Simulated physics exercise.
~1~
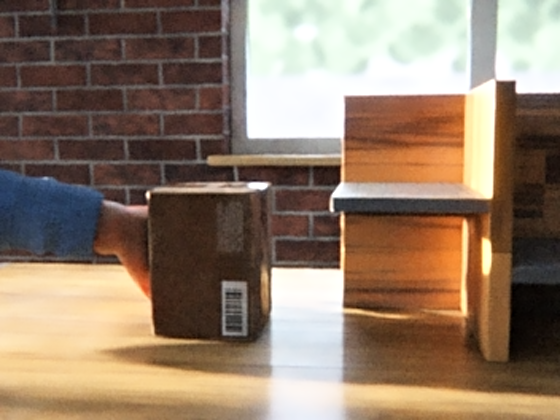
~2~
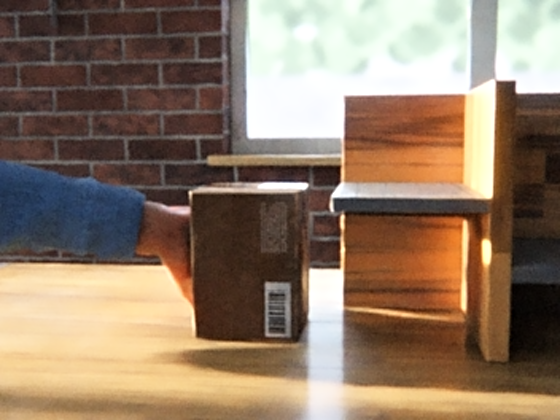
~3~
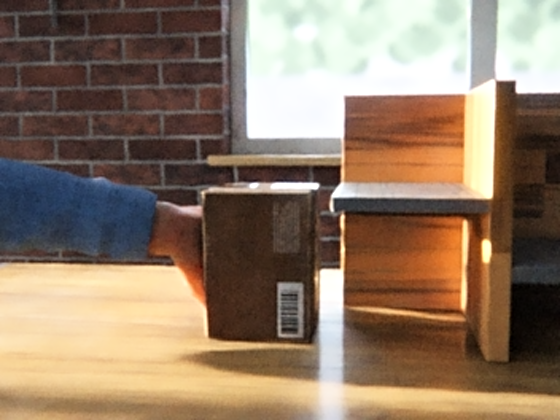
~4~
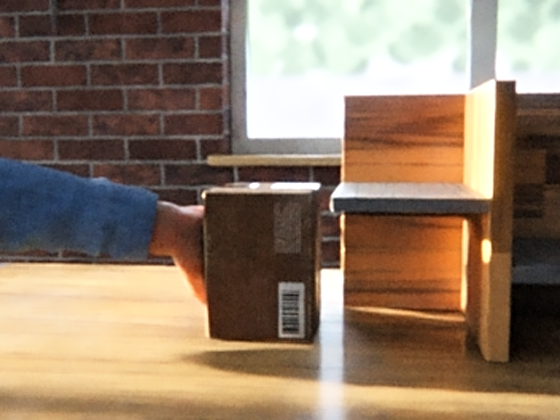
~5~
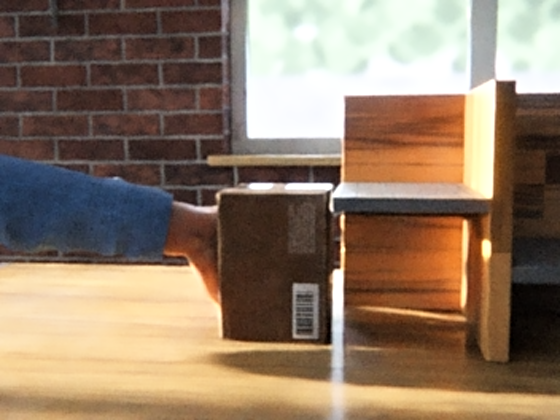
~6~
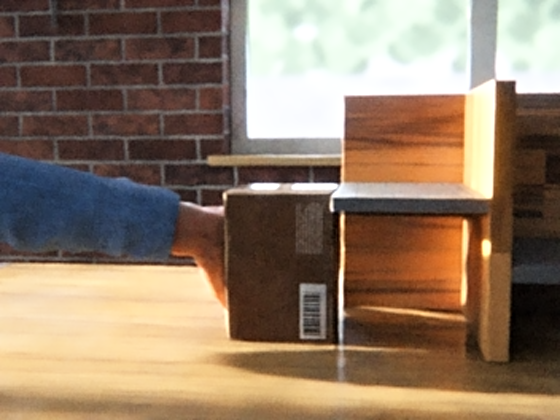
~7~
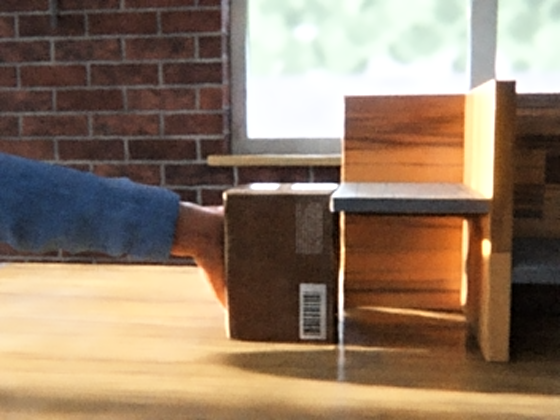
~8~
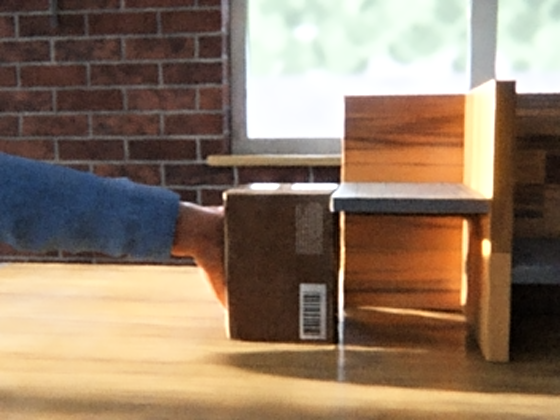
Brown box pushed right across a wooden tabletop by a hand in a blue sleeve, pausing briefly, then stopping against the shelf.
